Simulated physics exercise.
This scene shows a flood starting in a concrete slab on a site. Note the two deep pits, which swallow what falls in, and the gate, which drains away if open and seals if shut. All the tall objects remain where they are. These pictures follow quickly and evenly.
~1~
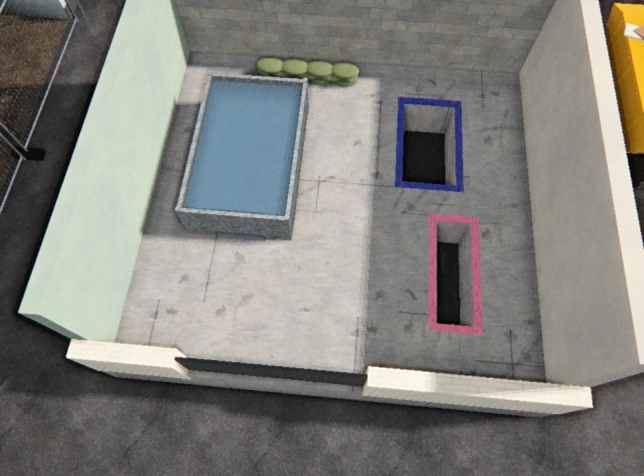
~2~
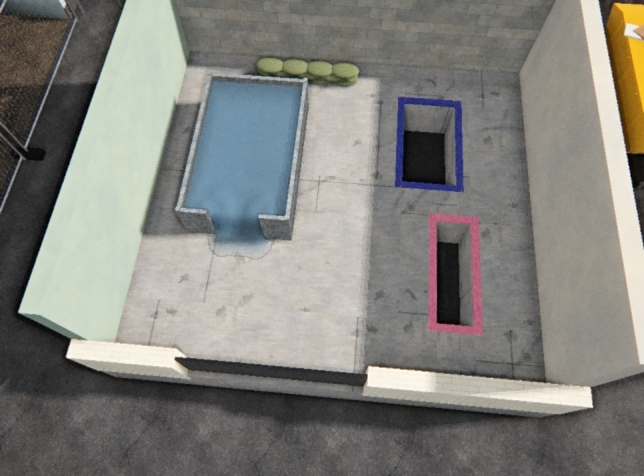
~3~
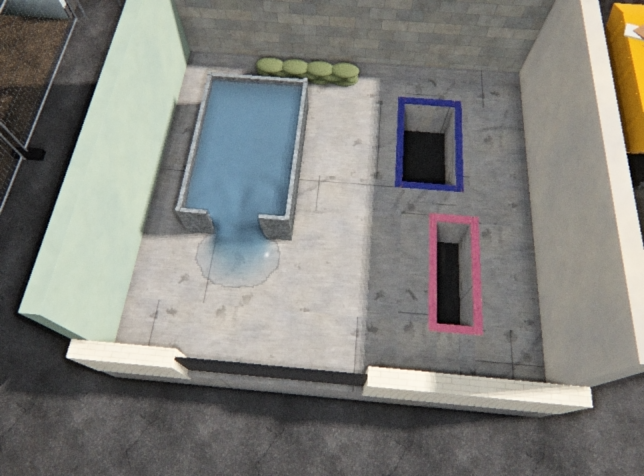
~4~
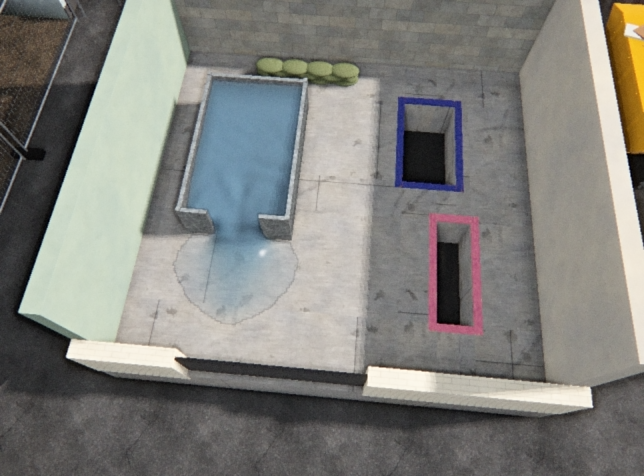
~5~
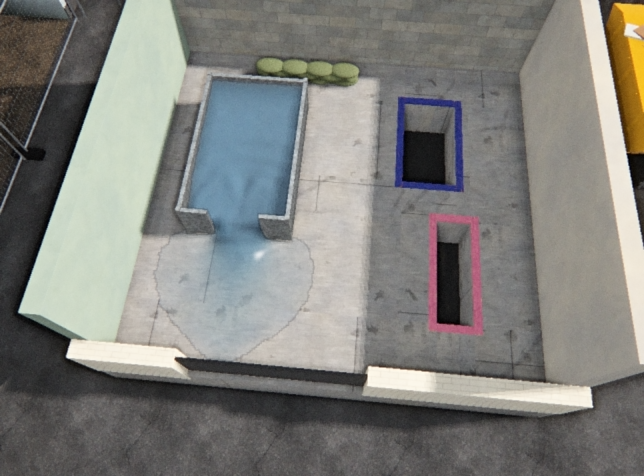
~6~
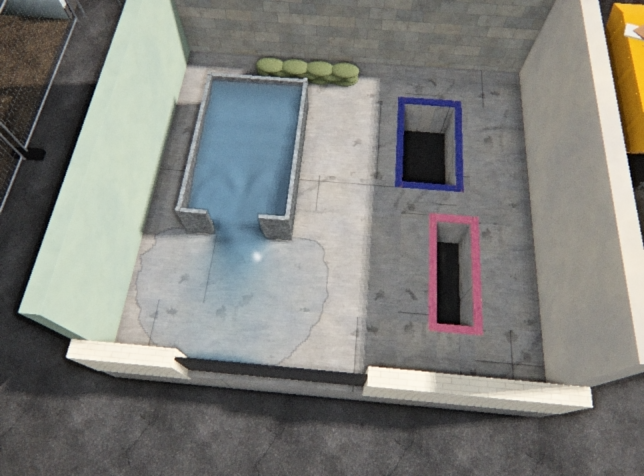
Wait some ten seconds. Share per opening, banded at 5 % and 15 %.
As I see it, the gate is going to fail to get to five per cent, the pink pit is going to fail to stay at fifteen per cent or less, the blue pit is going to fail to land outside five to fifteen per cent.
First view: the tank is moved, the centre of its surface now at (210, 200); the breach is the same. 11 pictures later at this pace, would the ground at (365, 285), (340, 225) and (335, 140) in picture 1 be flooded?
Spot 1 wetted, spot 2 unwetted, spot 3 unwetted.
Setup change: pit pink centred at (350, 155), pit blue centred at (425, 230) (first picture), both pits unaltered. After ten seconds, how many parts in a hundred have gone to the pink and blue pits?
Per cent, approx.: Pink 2, blue 12.
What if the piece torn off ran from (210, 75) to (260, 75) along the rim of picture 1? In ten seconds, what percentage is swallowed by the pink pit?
In percent, pink takes 12.
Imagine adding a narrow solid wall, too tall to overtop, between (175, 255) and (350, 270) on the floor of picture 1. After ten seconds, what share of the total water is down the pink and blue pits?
Percent shares - pink: 14; blue: 10.
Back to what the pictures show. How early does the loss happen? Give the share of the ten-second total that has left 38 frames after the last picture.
I'd put it at 40 per cent.
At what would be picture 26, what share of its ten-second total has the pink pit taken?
Estimate: Some 15 per cent.
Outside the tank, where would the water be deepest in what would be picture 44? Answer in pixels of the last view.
That spot is close to (113, 351).
A moment on, water covers 20 % of the floor; the gate 0 %, the pink pit 0 %, the blue pit 0 %.
Next, water covers 30 % of the floor; the gate 0 %, the pink pit 0 %, the blue pit 0 %.
Then, water covers 45 % of the floor; the gate 0 %, the pink pit 3 %, the blue pit 0 %.
Later, water covers 70 % of the floor; the gate 0 %, the pink pit 11 %, the blue pit 1 %.
In the end, water covers 85 % of the floor; the gate 0 %, the pink pit 21 %, the blue pit 7 %.
